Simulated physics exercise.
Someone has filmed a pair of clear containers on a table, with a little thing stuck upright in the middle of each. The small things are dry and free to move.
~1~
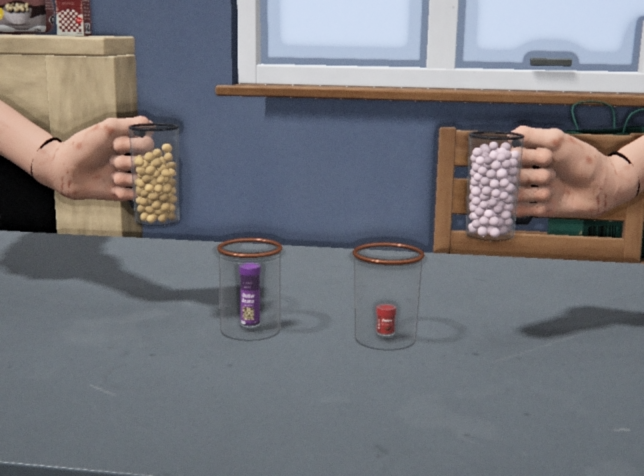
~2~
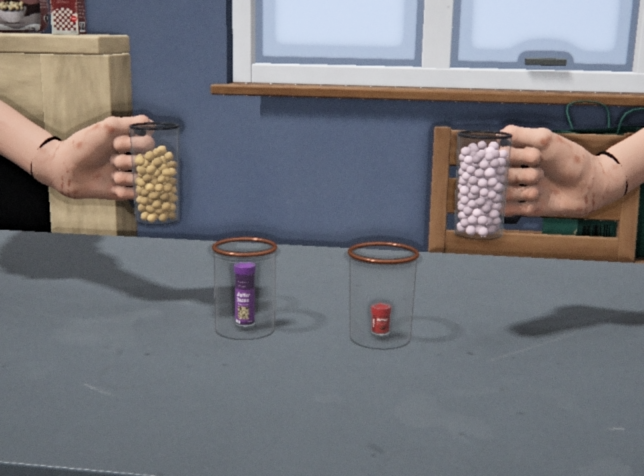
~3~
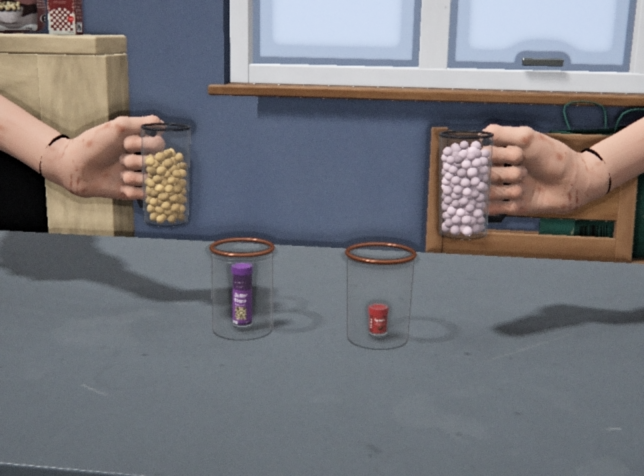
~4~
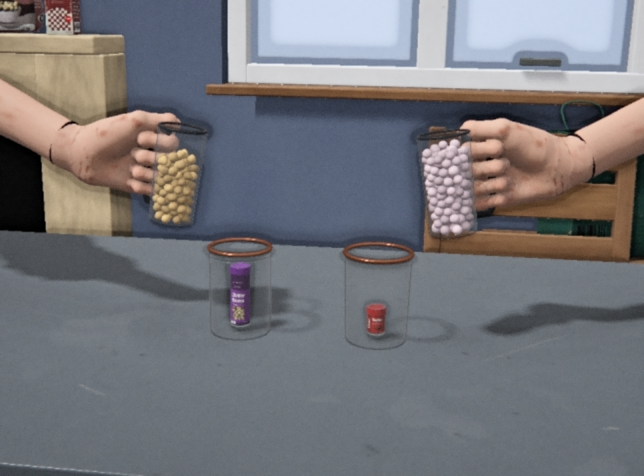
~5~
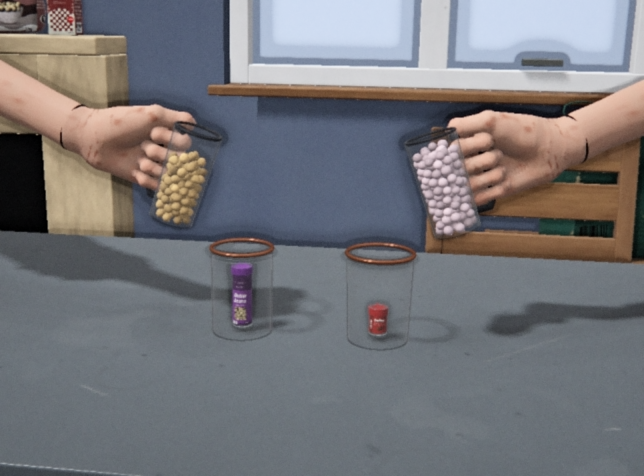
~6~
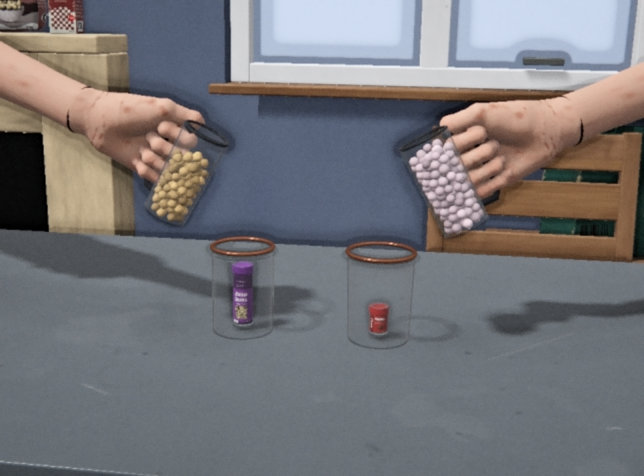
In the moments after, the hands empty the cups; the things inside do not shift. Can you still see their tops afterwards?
The left one keeps its head above the surface; the right one disappears under the fill.
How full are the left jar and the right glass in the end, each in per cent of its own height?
Left: 55 %. Right: 55 %.
Then, 0.36 s on from there, left jar empty, all of its cupful still in the cup; right glass empty, all of its cupful still in the cup.
Then, 0.81 s on from there, left jar empty, all of its cupful still in the cup; right glass nearly empty, nearly all of its cupful still in the cup.
Then, 1.30 s on from there, left jar nearly empty, nearly all of its cupful still in the cup; right glass a third full, near a third of its cupful still in the cup.
In the end, left jar half full (surface near (243, 284)), one piece on the table; right glass half full (surface near (380, 288)), nothing beside it; the left thing is still showing; the right thing is covered.
